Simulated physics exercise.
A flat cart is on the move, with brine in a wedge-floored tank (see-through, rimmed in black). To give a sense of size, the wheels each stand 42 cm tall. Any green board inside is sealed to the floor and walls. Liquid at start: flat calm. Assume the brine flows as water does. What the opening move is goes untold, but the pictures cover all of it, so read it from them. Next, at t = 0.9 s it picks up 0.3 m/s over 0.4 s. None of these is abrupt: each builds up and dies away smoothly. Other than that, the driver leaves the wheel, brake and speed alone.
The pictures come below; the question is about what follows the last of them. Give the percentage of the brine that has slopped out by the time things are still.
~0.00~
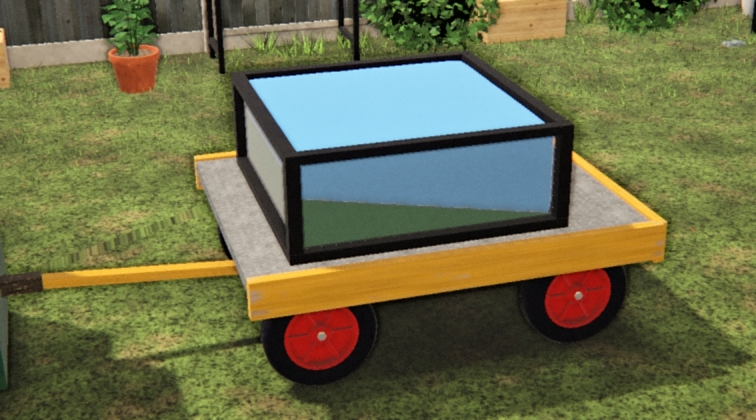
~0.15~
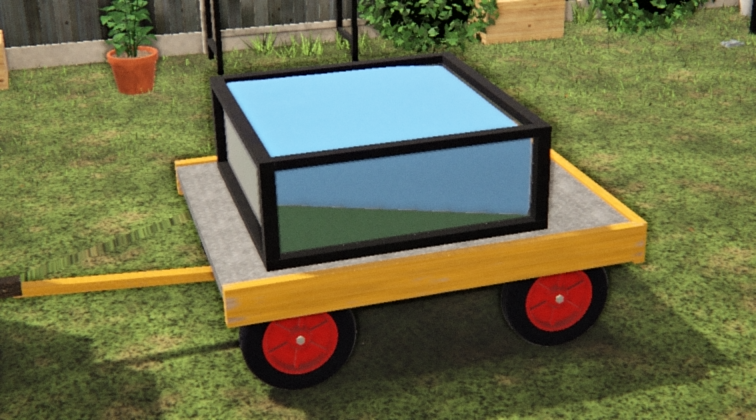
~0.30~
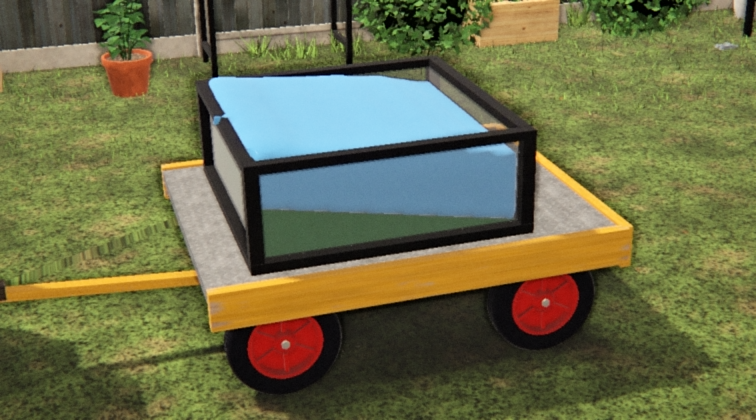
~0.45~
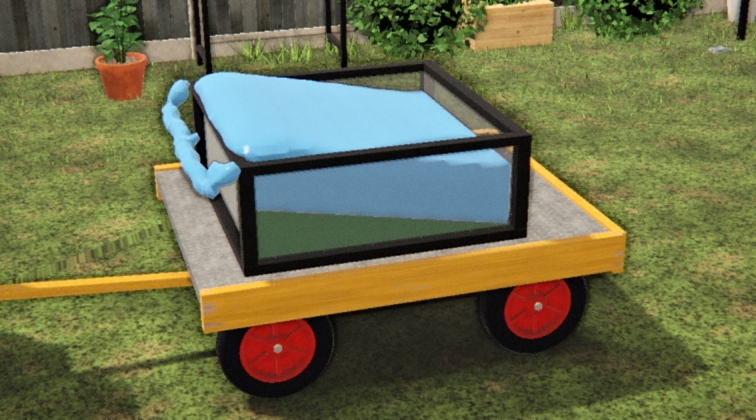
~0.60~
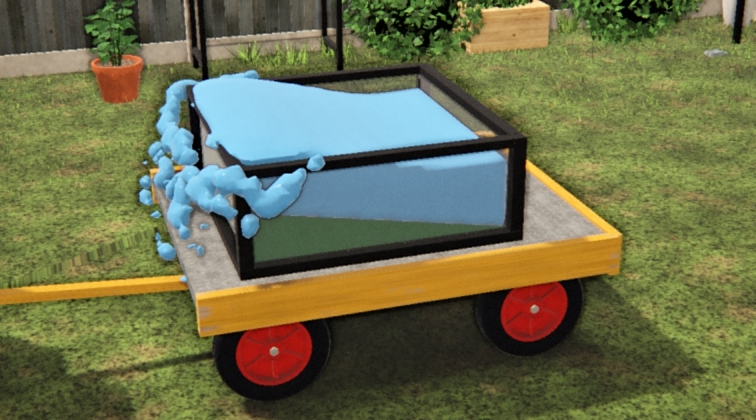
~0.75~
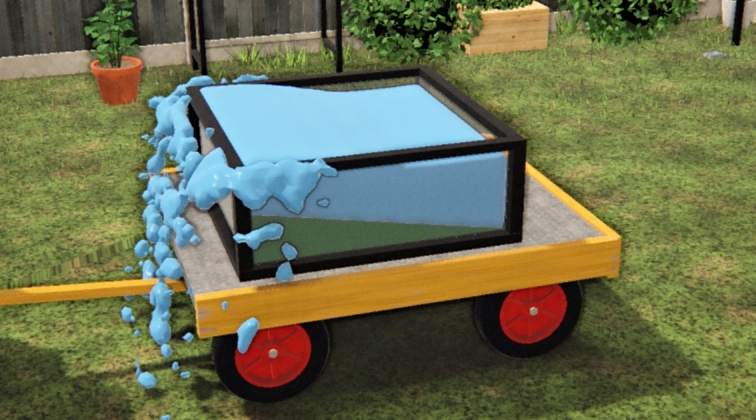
Roughly 14 percent.
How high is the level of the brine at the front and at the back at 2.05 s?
I'd put it at about 40 cm in front and about 26 cm behind.
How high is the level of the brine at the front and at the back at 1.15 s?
Level, front = 26 cm; level, back = 40 cm.
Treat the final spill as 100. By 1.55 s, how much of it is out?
Some 60 percent has come out by that time.
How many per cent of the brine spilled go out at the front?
Spill fraction there: Roughly 60 per cent.
Then, 1.15 s in, it stands 40 cm high behind and 26 cm in front; 6 per cent has gone over the front, a little elsewhere.
Then, 1.55 s in, it stands 34 cm high behind and 22 cm in front; 9 per cent has gone over the front and the back, a little elsewhere.
Then, 2.05 s in, it stands 26 cm high behind and 40 cm in front; 10 per cent has gone over the front and the back, a little elsewhere.
Then, 4.28 s in, 14 per cent has gone over the front and the back, a little elsewhere, 32 of 226 litres.
